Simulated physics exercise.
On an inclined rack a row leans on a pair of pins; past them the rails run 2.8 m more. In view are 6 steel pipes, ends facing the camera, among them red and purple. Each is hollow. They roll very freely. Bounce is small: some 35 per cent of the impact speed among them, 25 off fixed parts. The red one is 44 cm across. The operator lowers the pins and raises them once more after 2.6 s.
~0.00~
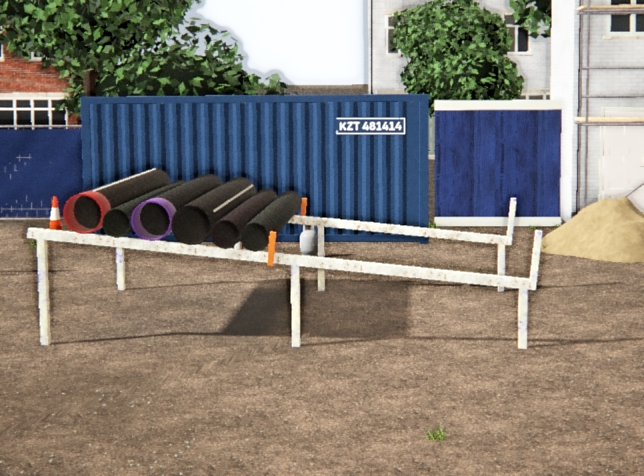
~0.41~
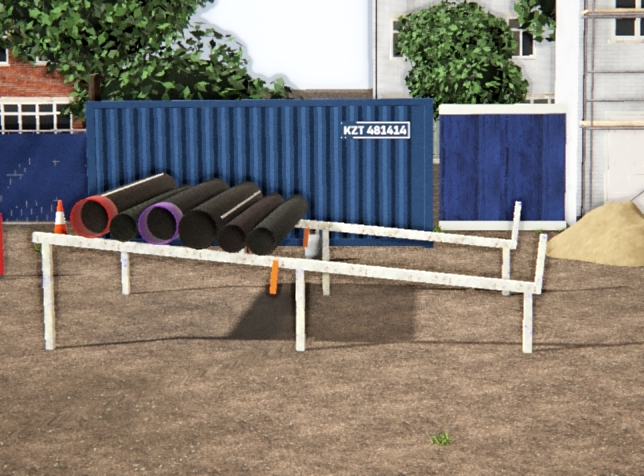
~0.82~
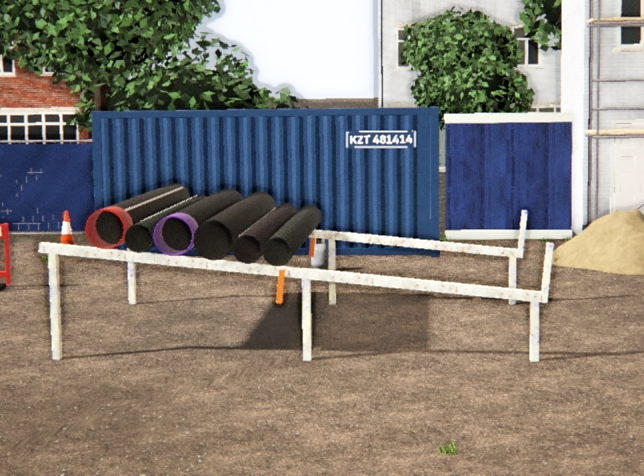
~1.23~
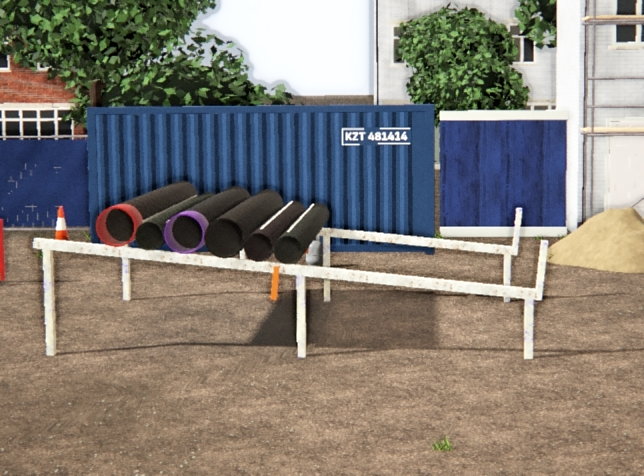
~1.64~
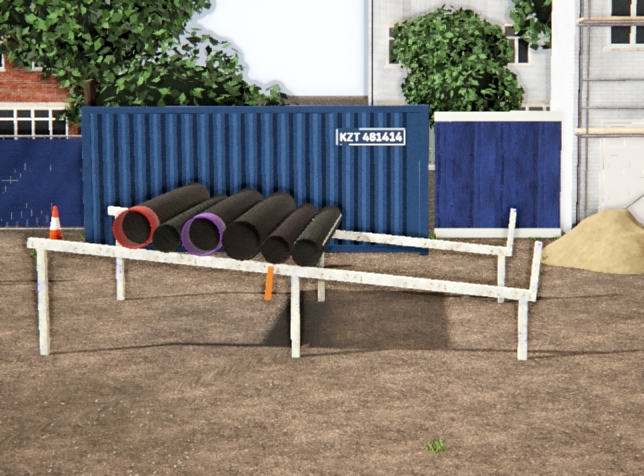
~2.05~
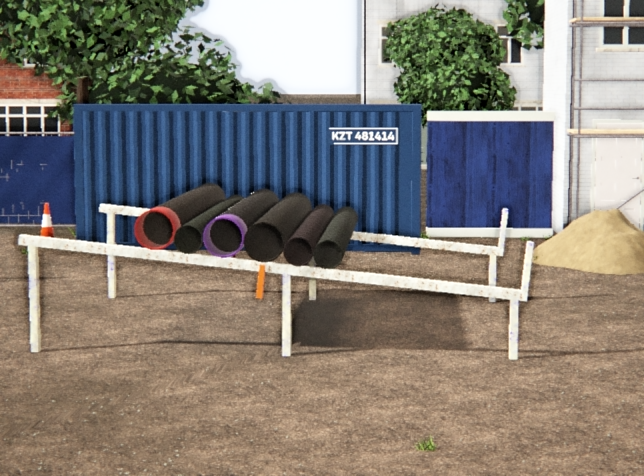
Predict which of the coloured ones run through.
The red one is held back; the purple one passes the pins.
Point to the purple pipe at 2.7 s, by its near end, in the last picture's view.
Near (286, 245).
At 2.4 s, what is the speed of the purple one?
About 1.0 m/s.
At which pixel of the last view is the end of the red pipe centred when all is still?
At about (212, 237).
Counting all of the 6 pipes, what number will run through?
In all, 4.
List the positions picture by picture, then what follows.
In the first frame, red (83, 214), purple (151, 221); pins up; the rack falls 6°.
In the second frame, red (90, 219), purple (158, 226); pins down.
In the third frame, red (105, 230), purple (173, 236); pins down; the first has rolled 10 cm.
In the fourth frame, red (116, 227), purple (184, 234); pins down; the first has rolled 30 cm.
In the fifth frame, red (133, 229), purple (201, 236); pins down; the first has rolled 55 cm.
In the sixth frame, red (154, 230), purple (223, 238); pins down; the first has rolled 90 cm.
By 2.4 s, red is on the rails, 85 cm above the pins, rolling right; purple is on the rails, 10 cm above the pins, rolling right; 3 through so far.
By 2.7 s, red is on the rails, 55 cm above the pins, rolling left; purple is on the rails, 25 cm below the pins, rolling right; 4 through so far.
Finally (4.7 s), red is on the rails, 55 cm above the pins; purple is on the rails, 150 cm below the pins; 4 through so far.
